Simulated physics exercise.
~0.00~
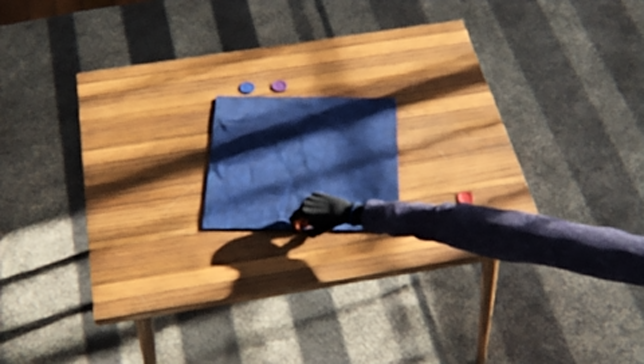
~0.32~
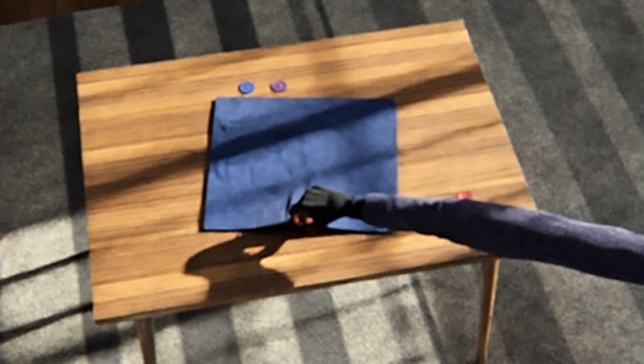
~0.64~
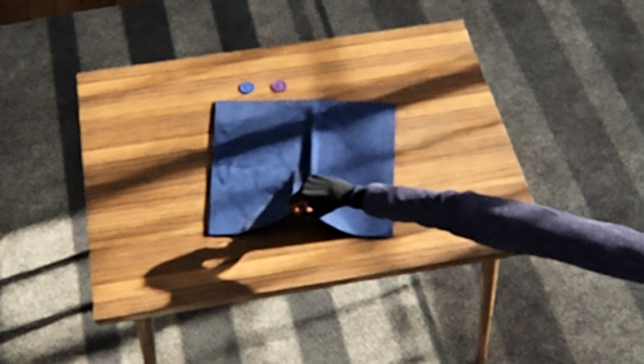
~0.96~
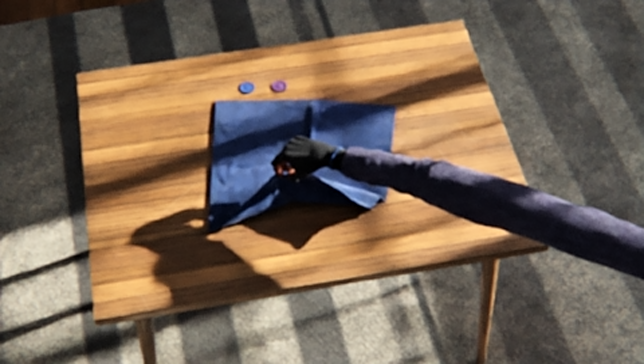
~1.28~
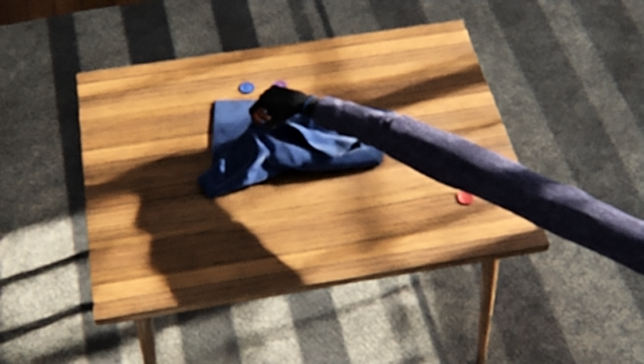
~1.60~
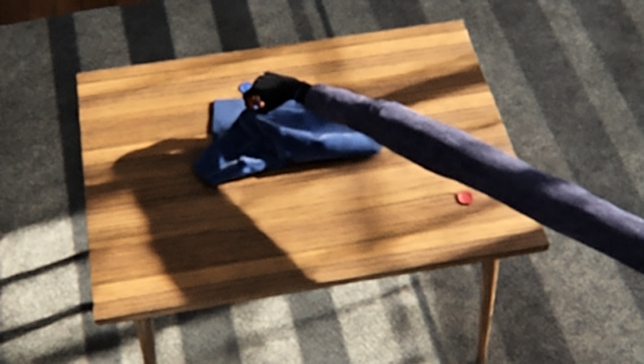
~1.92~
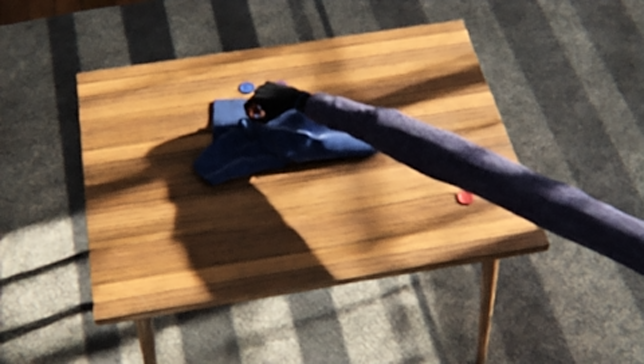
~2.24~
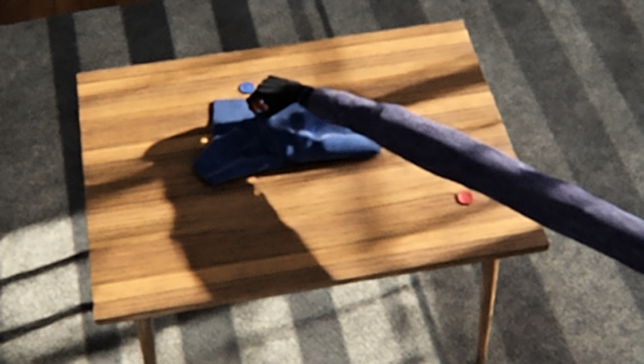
A blue hand towel lies flat on a striped wooden table, seen from above at an angle, with grey striped carpet below. A small blue token and a purple cap sit beyond its far edge, and a red disc lies to the right, partly hidden by a dark-sleeved arm. The black-gloved hand pinches the near edge and lifts it, raising a crease. It carries the edge away from the viewer and slightly left, folding the towel over itself. The towel ends rumpled near the far side, the hand still at it and blocking the purple cap, while the blue and red pieces remain uncovered.
